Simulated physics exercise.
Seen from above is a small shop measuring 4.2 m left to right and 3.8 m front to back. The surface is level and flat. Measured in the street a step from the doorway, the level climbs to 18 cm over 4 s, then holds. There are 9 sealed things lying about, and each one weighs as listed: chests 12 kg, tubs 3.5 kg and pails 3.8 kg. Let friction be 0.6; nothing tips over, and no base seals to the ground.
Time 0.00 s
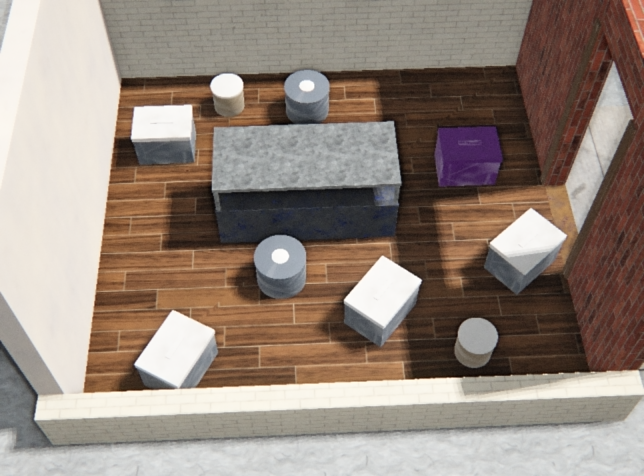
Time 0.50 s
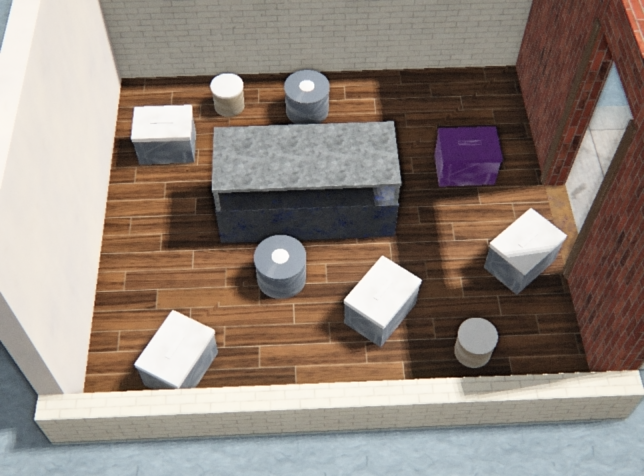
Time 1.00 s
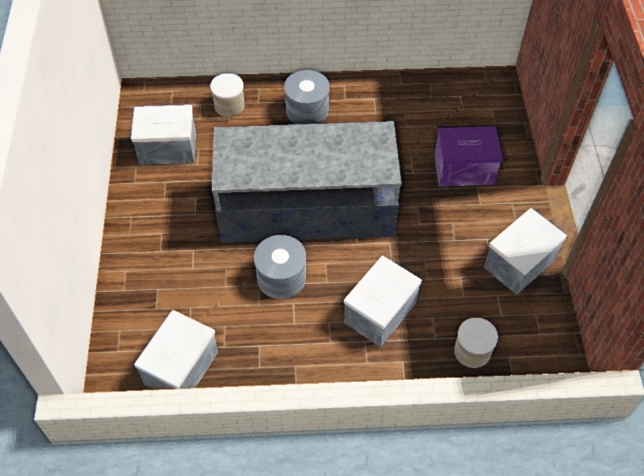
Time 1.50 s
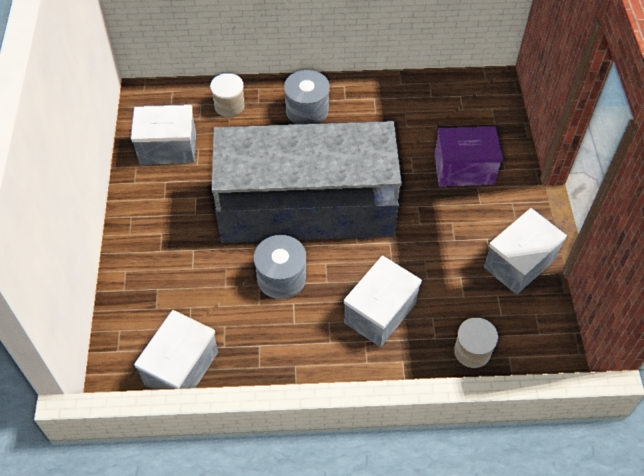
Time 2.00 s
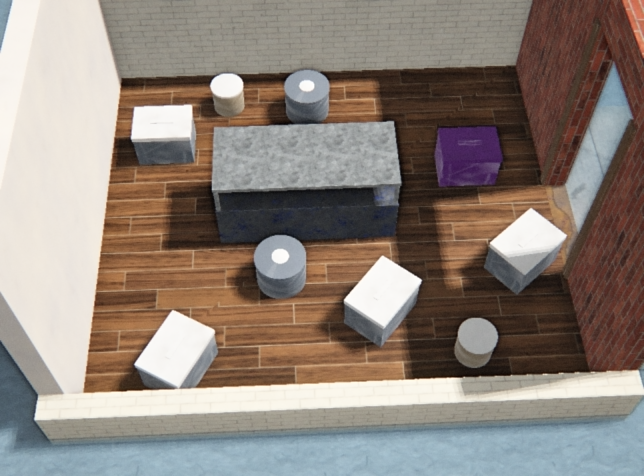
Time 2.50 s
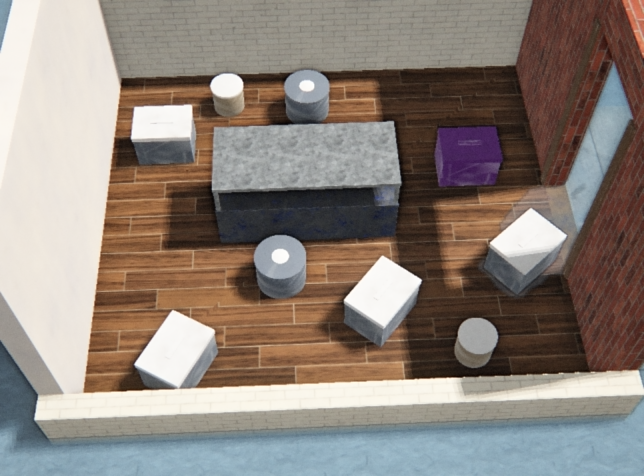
A small shop with a wooden floor, a grey counter, pale boxes and a purple chest stayed still while bluish water covered the ground outside, then a little crept in through the doorway on the right.
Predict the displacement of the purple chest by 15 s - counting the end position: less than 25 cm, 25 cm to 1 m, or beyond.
It's set to drift part of a metre.
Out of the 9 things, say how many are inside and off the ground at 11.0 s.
It comes to 7.
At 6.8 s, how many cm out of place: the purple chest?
Around 40 cm from the start by that time.
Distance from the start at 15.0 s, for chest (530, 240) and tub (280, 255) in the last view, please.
Shifts: 80 cm / 140 cm.
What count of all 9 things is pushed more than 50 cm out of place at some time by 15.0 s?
Count: 9.
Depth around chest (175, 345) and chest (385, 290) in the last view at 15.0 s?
Depth approx. 10 cm / 10 cm.
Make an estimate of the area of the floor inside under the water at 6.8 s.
Roughly 10.5 m2 of it is wet.
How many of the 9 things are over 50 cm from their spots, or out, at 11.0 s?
By that time the total stands at 5.
After 3.5 s the purple chest is near (470, 143), 0.0 m from its start, aground; 0 afloat.
After 6.8 s the purple chest is near (452, 110), 0.4 m from its start, aground; 1 afloat.
After 11.0 s the purple chest is near (451, 101), 0.6 m from its start, aground; 7 afloat.
After 15.0 s the purple chest is near (463, 100), 0.5 m from its start, afloat; 9 afloat.
